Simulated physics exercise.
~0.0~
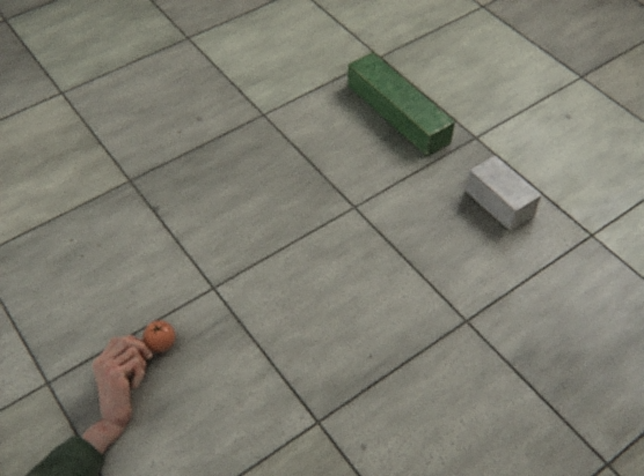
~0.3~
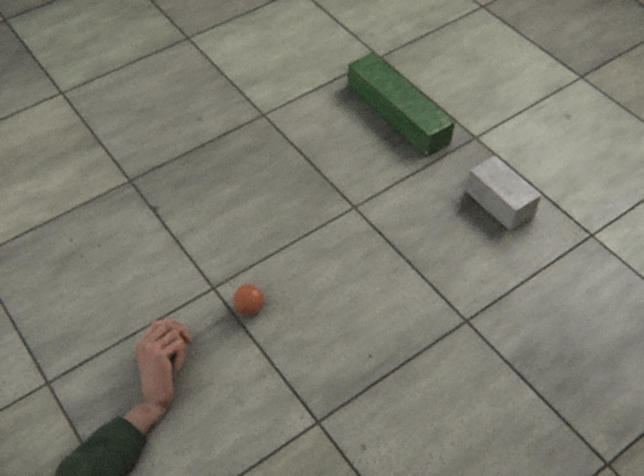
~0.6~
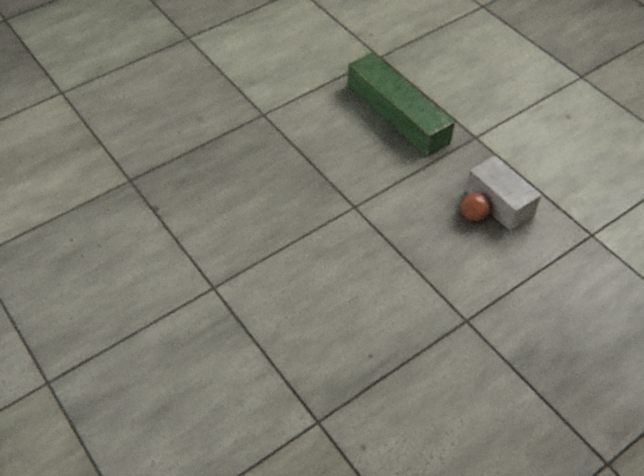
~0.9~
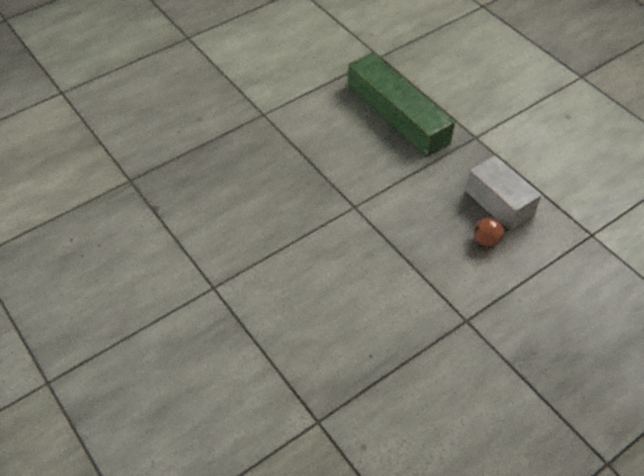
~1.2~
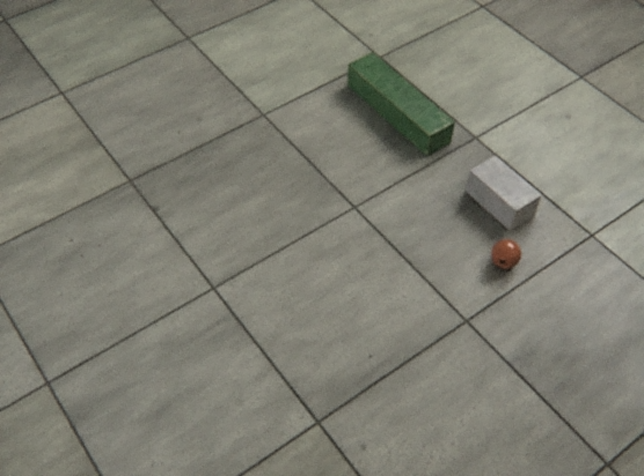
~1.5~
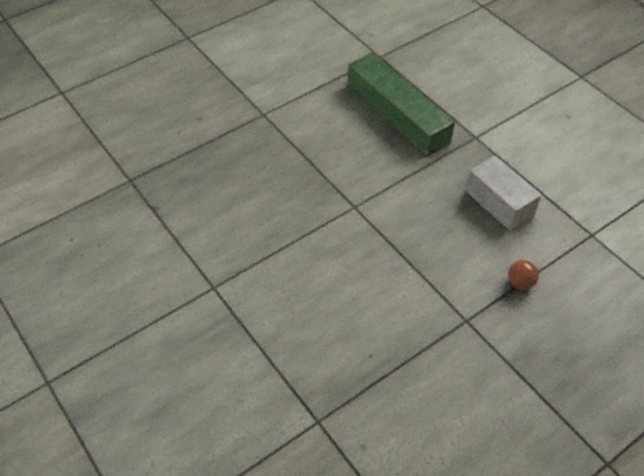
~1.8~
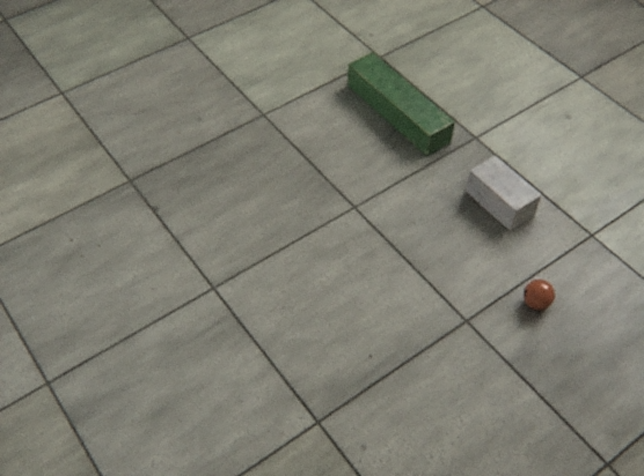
An orange tomato is sent rolling by a hand across a grey tiled floor, up and right toward a gap between a green block and a white block. It hits the white block, misses the gap, and rolls back down to the right, ending below the white block.
